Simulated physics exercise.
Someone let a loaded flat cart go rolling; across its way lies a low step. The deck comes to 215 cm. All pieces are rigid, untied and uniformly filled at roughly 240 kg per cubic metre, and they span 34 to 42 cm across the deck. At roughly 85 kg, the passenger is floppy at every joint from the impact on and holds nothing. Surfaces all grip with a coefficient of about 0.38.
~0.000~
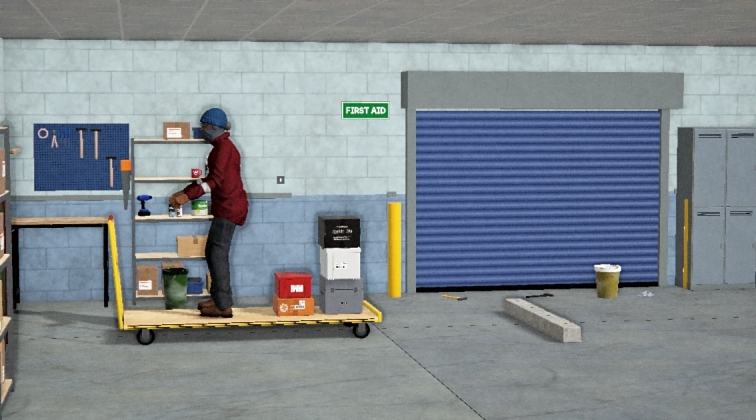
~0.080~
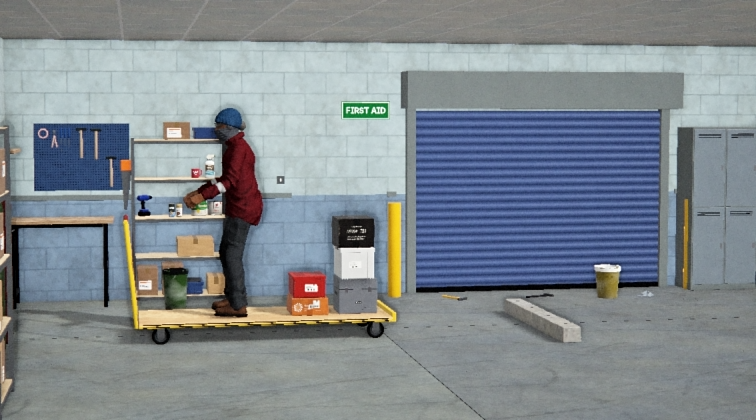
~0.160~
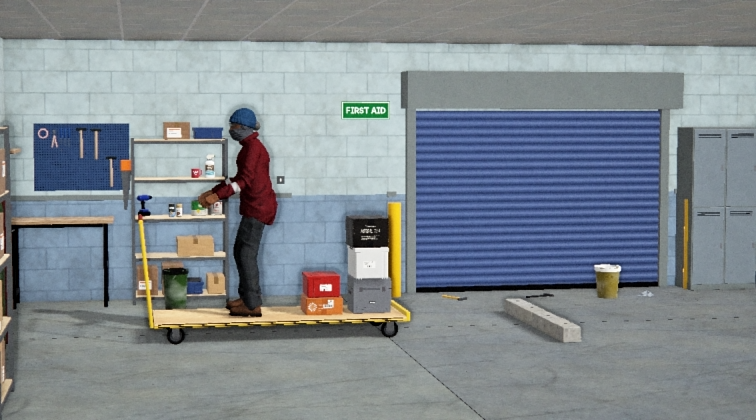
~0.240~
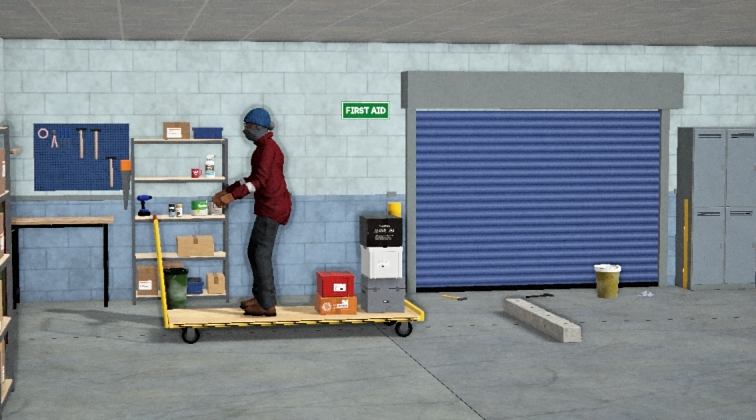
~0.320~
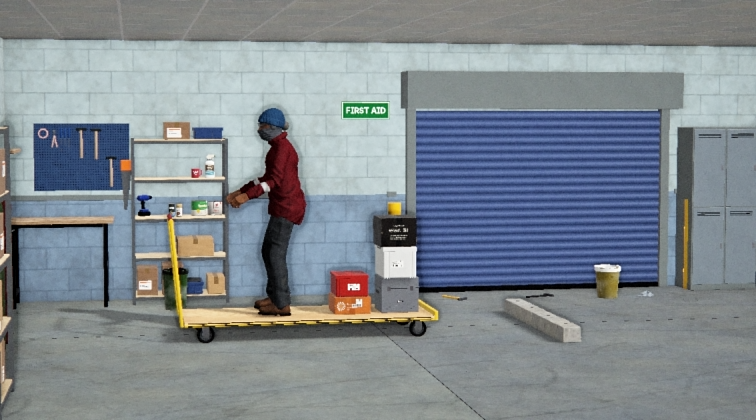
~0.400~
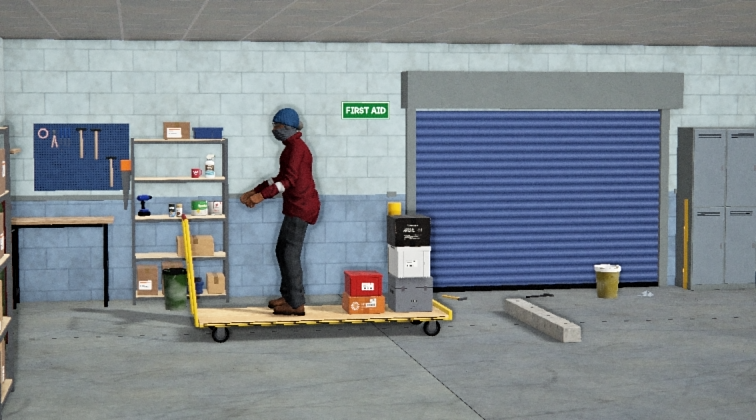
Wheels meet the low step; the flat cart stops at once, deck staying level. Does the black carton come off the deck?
Yes.
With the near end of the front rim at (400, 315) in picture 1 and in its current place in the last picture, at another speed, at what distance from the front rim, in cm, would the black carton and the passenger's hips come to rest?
In that case the black item would end 10 cm behind the front rim, and the hips 90 cm behind it.
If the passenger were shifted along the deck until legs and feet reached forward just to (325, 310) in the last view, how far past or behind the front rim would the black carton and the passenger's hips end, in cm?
Result: Black 70 cm beyond the rim; hips 20 cm short of it.
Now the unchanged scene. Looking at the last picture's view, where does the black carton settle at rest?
Resting point approx. (613, 307).
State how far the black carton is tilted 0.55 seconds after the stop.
Some 70°.
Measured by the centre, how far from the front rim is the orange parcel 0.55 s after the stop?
Roughly 55 cm behind it.
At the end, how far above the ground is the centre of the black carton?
Roughly 15 cm above it.
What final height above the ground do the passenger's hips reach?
Hip height: Approx. 70 cm.
The wheels strike at 0.99 s.
After 1.24 s the black carton is 3 cm past the rim, tilted 10°, near (545, 229) in the last picture's view.
After 1.54 s the black carton is 41 cm past the rim, tilted 75°, near (584, 265) in the last picture's view.
After 1.99 s the black carton is 69 cm past the rim, tilted 90°, near (613, 307) in the last picture's view.
When all is still (3.1 s), past the rim, black carton and white tote; behind it, grey toolbox, orange parcel, red tote and the passenger's hips.
